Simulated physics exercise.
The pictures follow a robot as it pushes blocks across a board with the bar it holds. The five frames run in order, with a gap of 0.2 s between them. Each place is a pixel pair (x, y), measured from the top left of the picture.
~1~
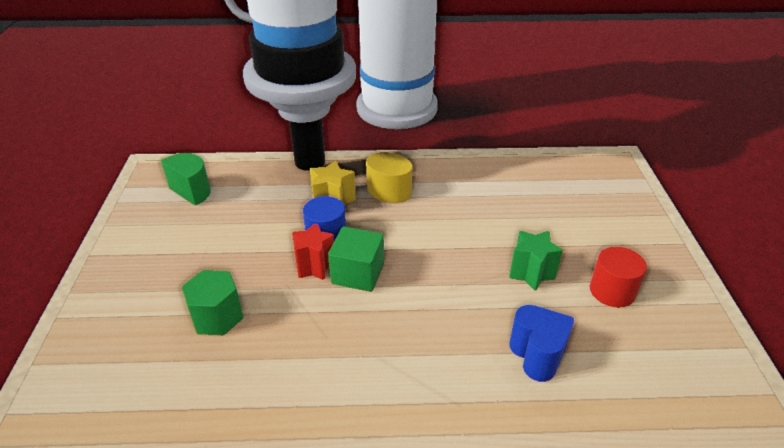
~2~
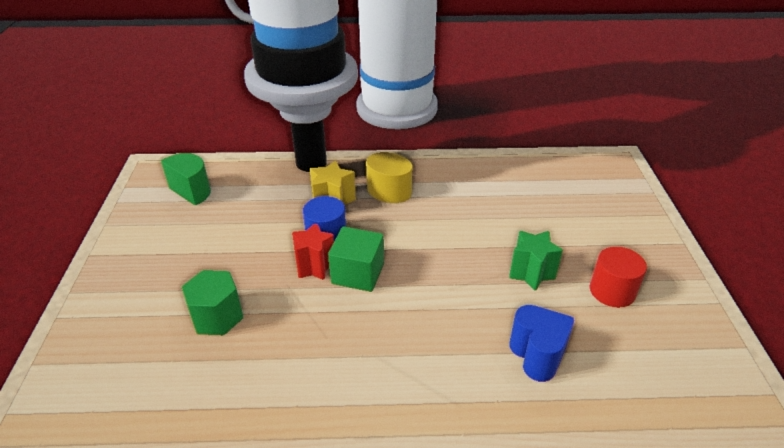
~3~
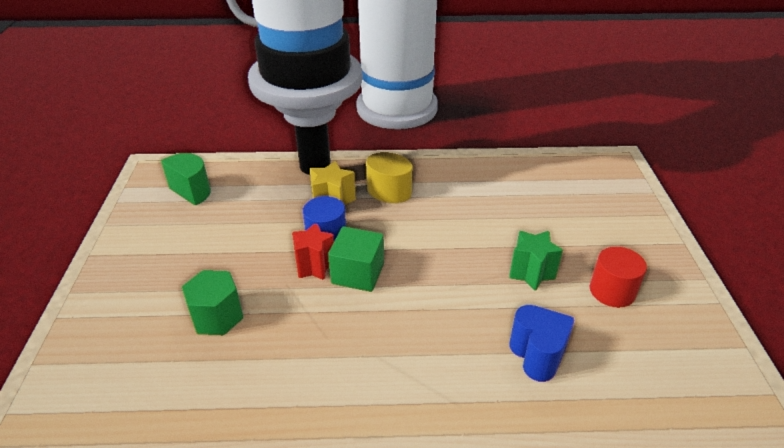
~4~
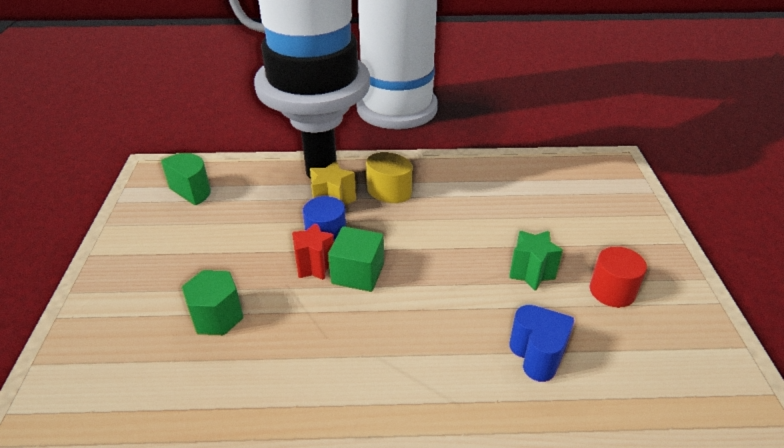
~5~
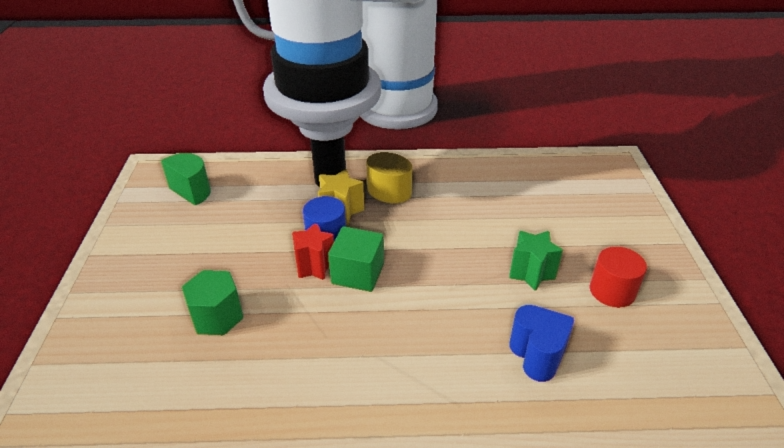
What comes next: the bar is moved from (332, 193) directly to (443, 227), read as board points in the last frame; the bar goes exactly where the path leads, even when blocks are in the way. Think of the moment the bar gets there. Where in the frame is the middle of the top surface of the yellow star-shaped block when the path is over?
When the path ends, it will be at (363, 198).
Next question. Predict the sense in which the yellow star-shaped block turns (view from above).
From above, clockwise.
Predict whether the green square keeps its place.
Not moved.
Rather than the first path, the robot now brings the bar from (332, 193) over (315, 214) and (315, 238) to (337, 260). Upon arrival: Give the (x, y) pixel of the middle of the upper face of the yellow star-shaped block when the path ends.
If I read the scene right, the answer is (349, 253).
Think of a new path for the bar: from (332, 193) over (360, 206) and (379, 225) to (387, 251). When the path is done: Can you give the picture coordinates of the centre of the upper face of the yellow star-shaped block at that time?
My estimate: (352, 227).
On the path given first. One third of the way, bar at (367, 192); yellow star-shaped block at (355, 195), turned 40° clockwise; yellow oval block at (393, 162).
Two thirds of the way, bar at (405, 203); yellow star-shaped block at (363, 198), turned 60° clockwise; yellow oval block at (396, 162).
At the end, bar at (444, 215); blue round block still; yellow star-shaped block at (363, 198), turned 60° clockwise; green square still; yellow oval block at (396, 162).
